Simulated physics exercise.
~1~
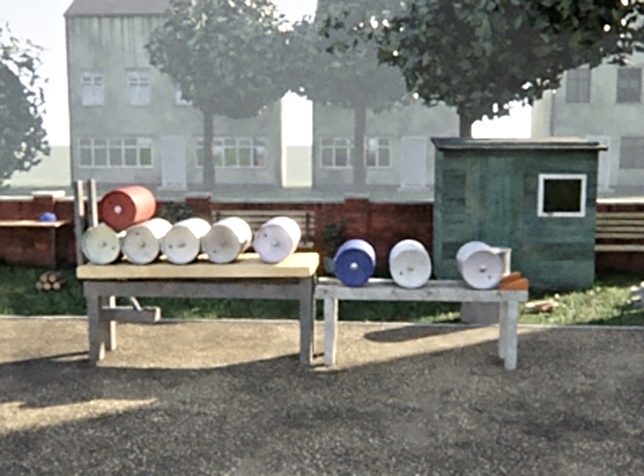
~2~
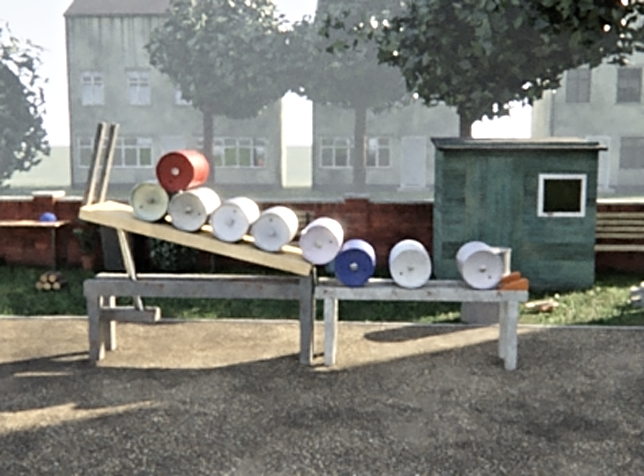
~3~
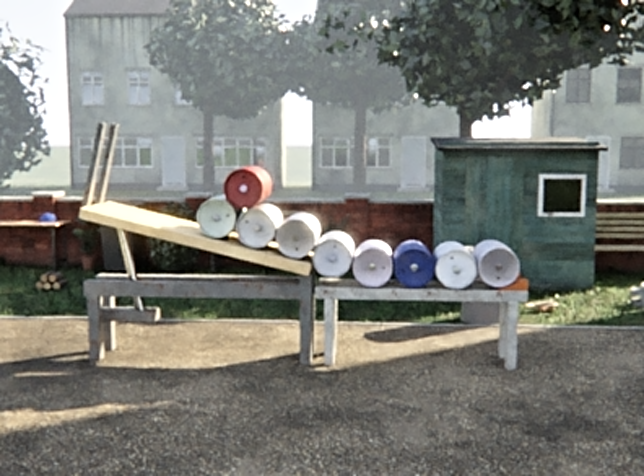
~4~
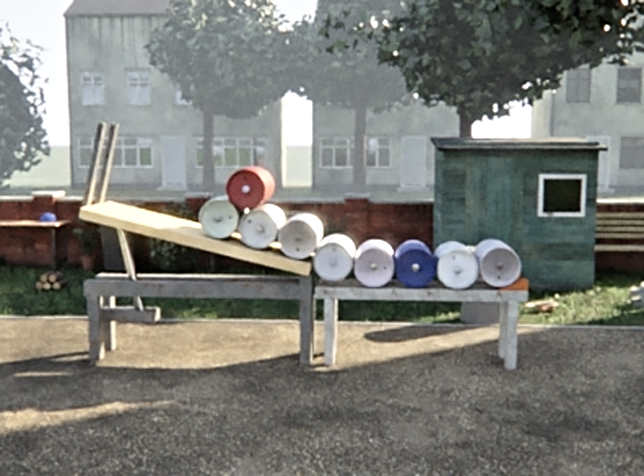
At the start, a row of pale kegs lies on a flat wooden deck at the left with a red keg resting on top, while a blue keg and other pale ones sit on a lower white rack to the right. The deck's left end lifts, tilting it down toward the rack. The kegs roll right, and the lead one reaches the blue keg. More follow onto the rack, pushing the blue one along. Finally the kegs settle in a packed line, with red perched on others on the sloping deck, blue on the rack, and none fallen.
